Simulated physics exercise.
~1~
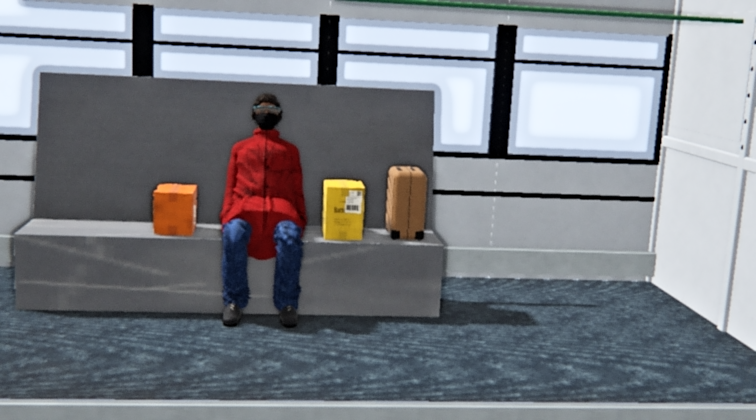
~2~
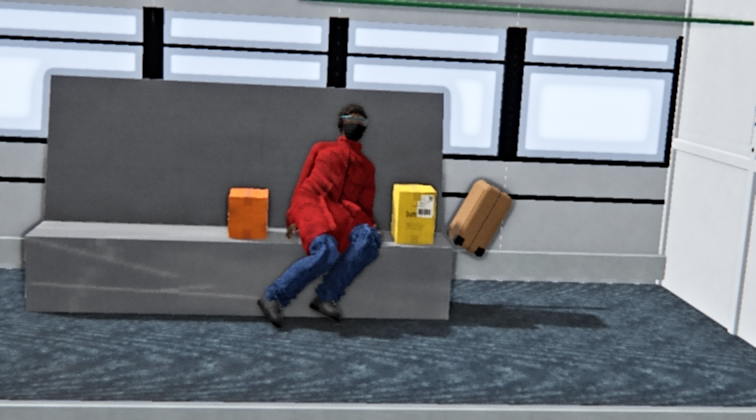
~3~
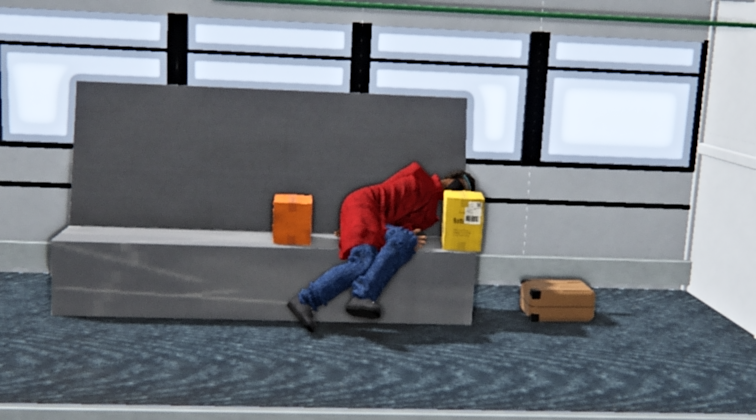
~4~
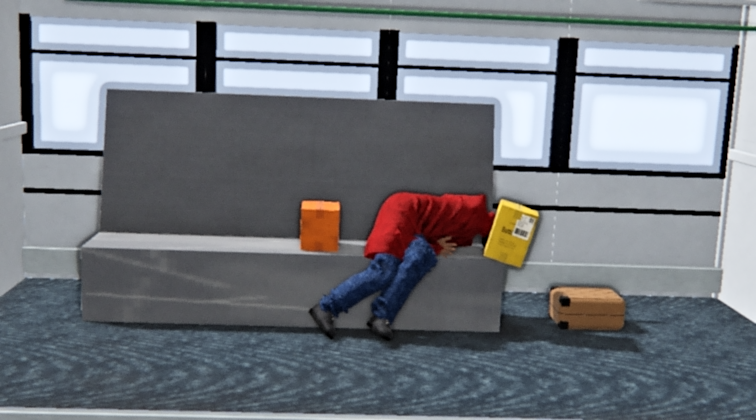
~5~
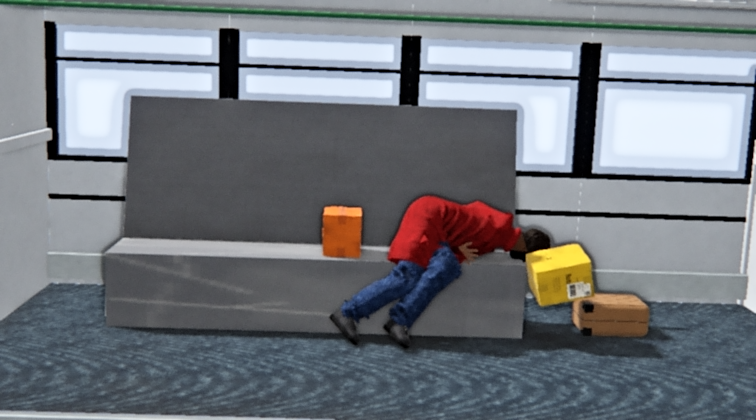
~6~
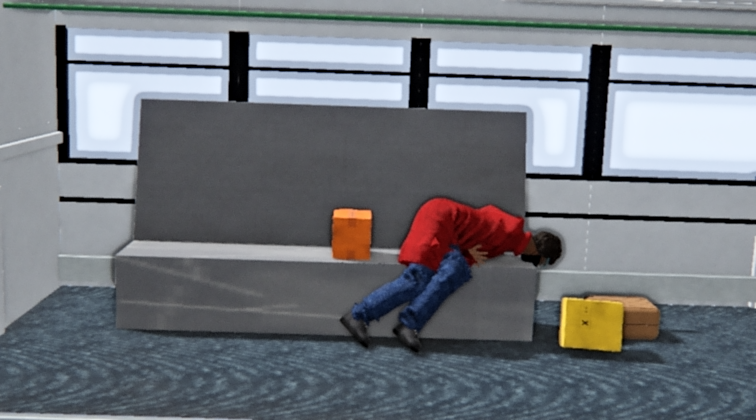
A person in a red coat slumped sideways to the right along a gray bench, as a brown case toppled off the end, then a yellow box followed it to the floor, leaving the orange box on the seat and the person's head hanging past the edge.
